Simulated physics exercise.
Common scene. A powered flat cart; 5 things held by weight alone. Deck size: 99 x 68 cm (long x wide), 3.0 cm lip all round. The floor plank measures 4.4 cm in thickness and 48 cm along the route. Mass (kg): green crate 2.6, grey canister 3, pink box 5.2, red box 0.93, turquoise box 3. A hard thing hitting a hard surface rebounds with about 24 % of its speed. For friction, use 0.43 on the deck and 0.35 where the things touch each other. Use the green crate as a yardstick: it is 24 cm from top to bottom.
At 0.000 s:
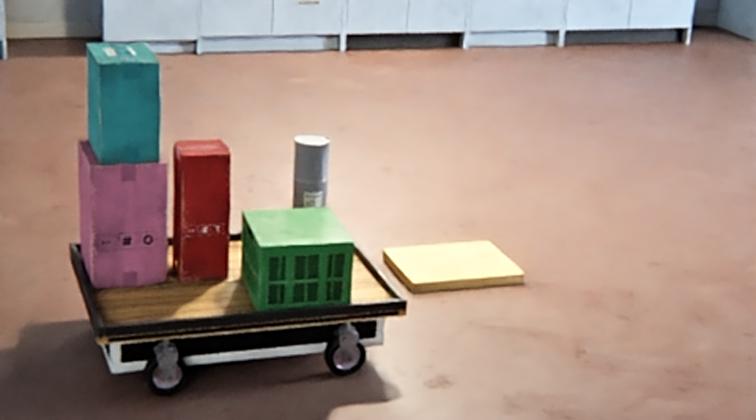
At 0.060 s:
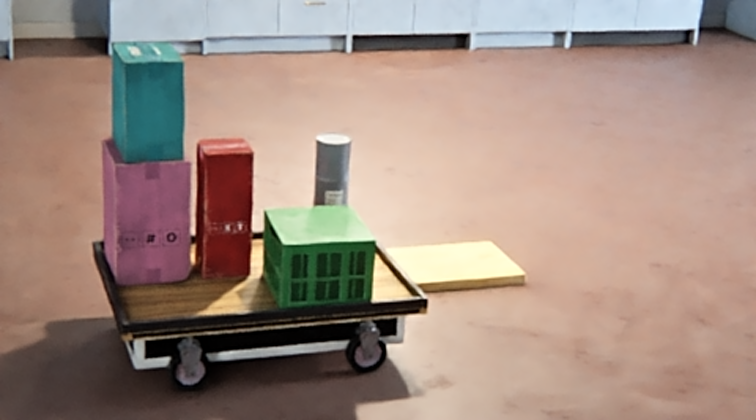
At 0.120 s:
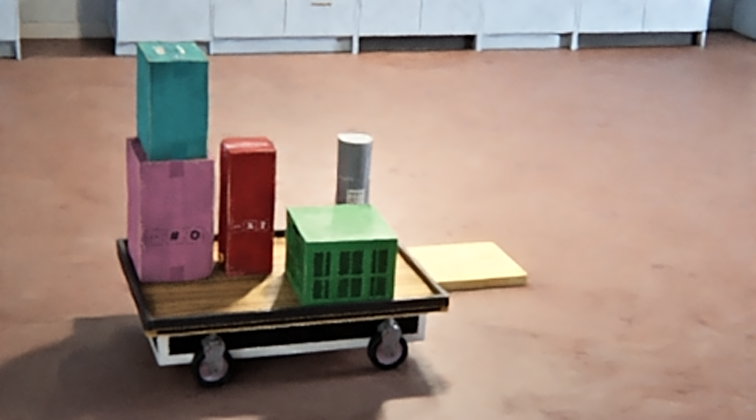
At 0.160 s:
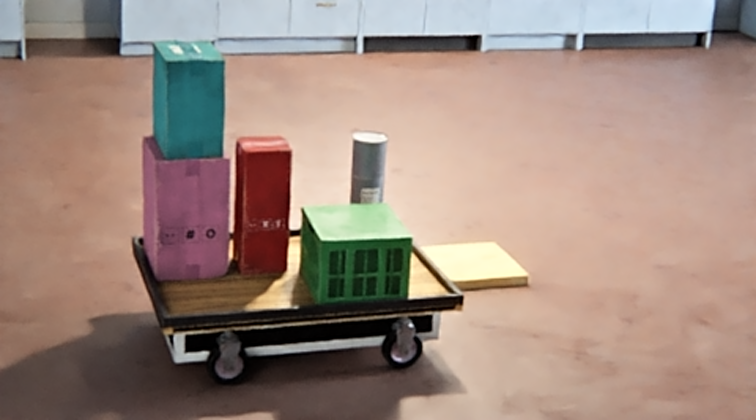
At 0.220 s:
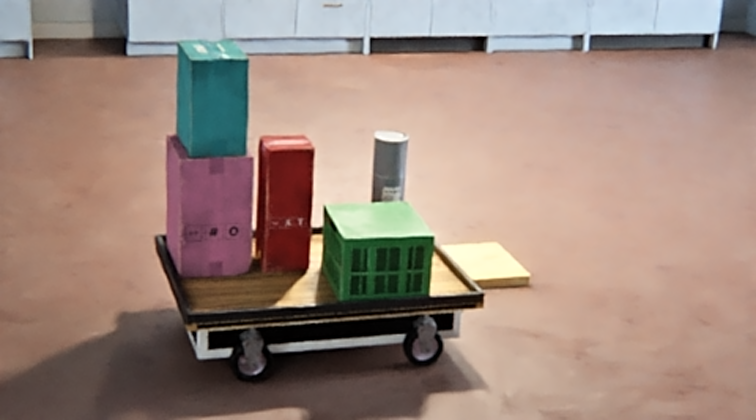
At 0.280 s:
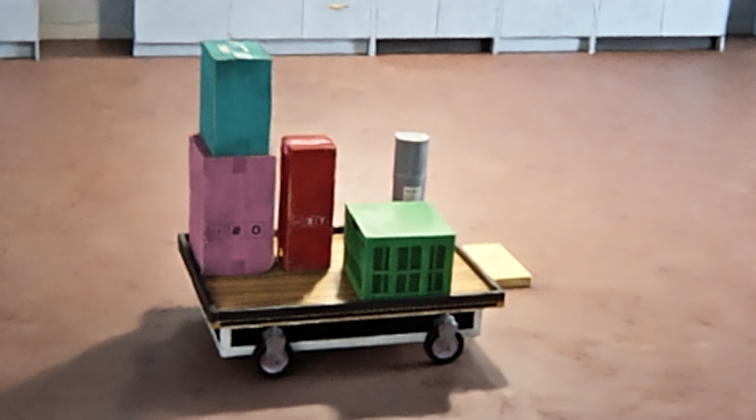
In a room, a flat cart carrying boxes, a crate and a canister rolls right.
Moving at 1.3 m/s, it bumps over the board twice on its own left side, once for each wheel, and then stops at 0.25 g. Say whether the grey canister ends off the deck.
Looks like the grey canister does not fall off.
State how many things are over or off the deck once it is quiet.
The number here is 1.
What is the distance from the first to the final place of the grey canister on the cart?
It ends up around 22 cm from its start.
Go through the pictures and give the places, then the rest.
In the first picture, cart has run 0 cm; grey canister (310, 195); green crate (296, 259).
In the second picture, cart has run 8 cm; red box (224, 208); turquoise box (147, 101).
In the third picture, cart has run 16 cm; green crate (339, 255); pink box (169, 208).
In the fourth picture, cart has run 21 cm; red box (262, 205); turquoise box (188, 99).
In the fifth picture, cart has run 29 cm; green crate (376, 252); pink box (208, 205).
In the sixth picture, cart has run 36 cm; grey canister (409, 190); red box (306, 203).
By 0.58 s, cart has run 75 cm; grey canister tilted 13° near (498, 180); red box tilted 4°.
By 0.88 s, cart has run 114 cm; grey canister tilted 39° near (582, 191); turquoise box tilted 4°; pink box tilted 3°.
By 1.08 s, cart has run 140 cm; grey canister tilted 48° near (630, 191); turquoise box tilted 8°; pink box tilted 8°.
By 1.38 s, cart has run 179 cm; grey canister tilted 53° near (705, 191); turquoise box tilted 6°; red box 5 cm from its spot.
When it is over (2.4 s), lying over on the cart, grey canister; the other 4 within 10 cm of the start.
